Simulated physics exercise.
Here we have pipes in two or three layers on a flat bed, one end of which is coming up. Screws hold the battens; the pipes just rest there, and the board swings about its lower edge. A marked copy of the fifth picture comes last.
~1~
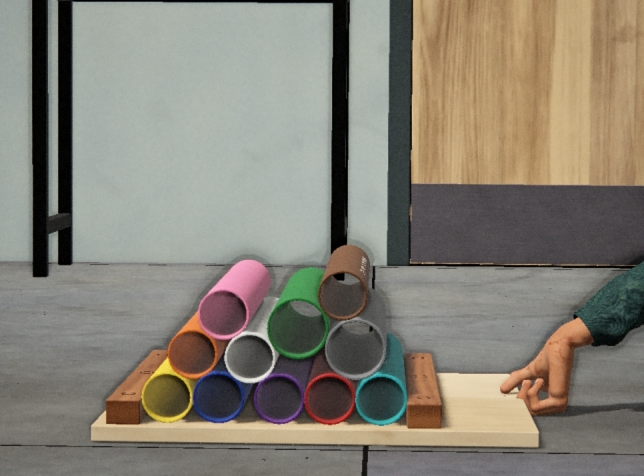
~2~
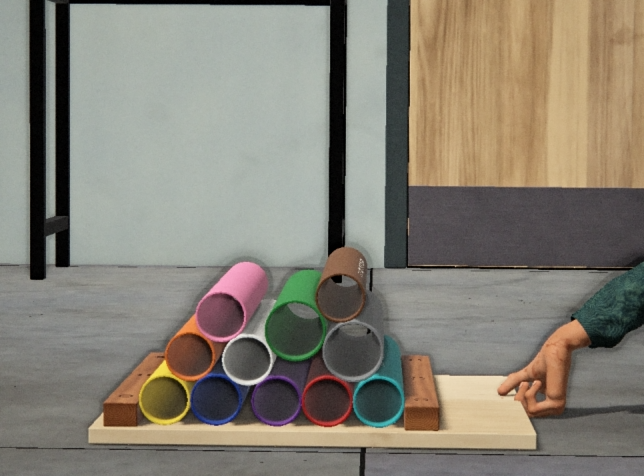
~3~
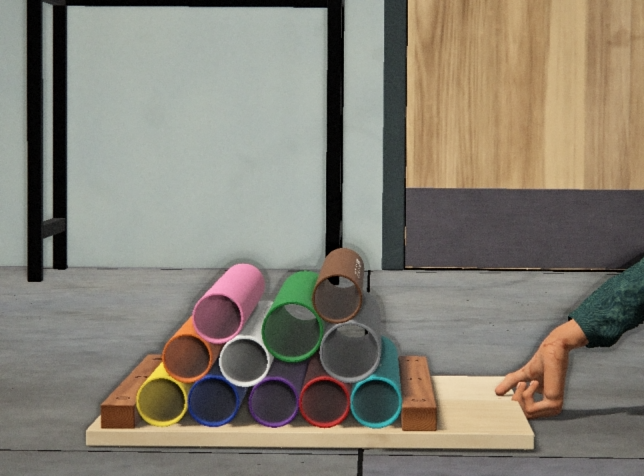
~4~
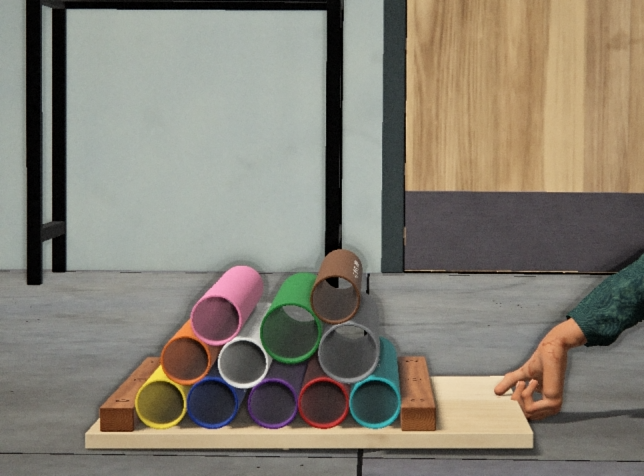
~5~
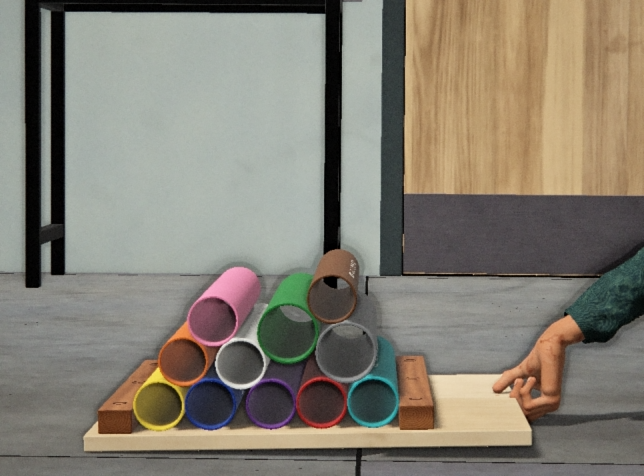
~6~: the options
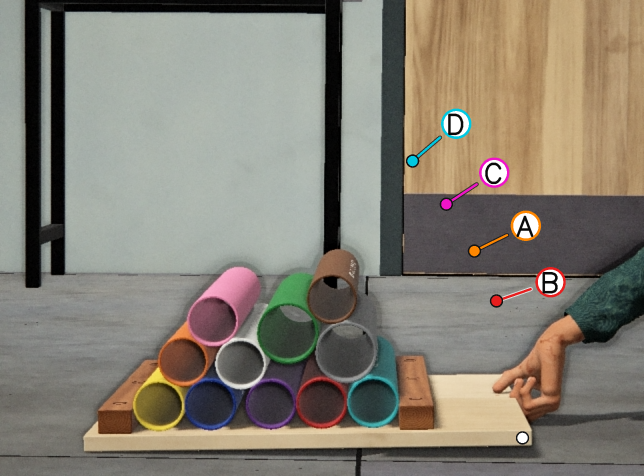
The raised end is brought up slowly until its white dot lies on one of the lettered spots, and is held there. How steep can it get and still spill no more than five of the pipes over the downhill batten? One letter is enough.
At most to B.
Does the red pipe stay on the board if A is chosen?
Yes, with A.
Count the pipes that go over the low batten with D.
It comes to six.
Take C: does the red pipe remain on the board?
Yes.
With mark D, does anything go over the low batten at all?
At D: Yes.
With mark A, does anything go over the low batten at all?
Yes, at A.
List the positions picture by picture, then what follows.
Grey pipe (356, 349); green pipe (298, 328); pink pipe (224, 314), in the first frame.
Pink pipe (221, 316); brown pipe (340, 298), in the second frame.
Board (316, 397); blue pipe (214, 401), in the third frame.
Board (315, 398); blue pipe (212, 403), in the fourth frame.
Board (314, 398); blue pipe (211, 405), in the fifth frame.
On the marked copy, A at (474, 251); B at (496, 301); C at (446, 204); D at (412, 161); the white dot at (522, 438).
Following B. Soon after the start, board at 15°.
Later, board at 20°.
In the end, board at 20°, four over the low batten (white, orange, green, pink).
As for the rest, A six over the low batten; C six over the low batten; D six over the low batten.
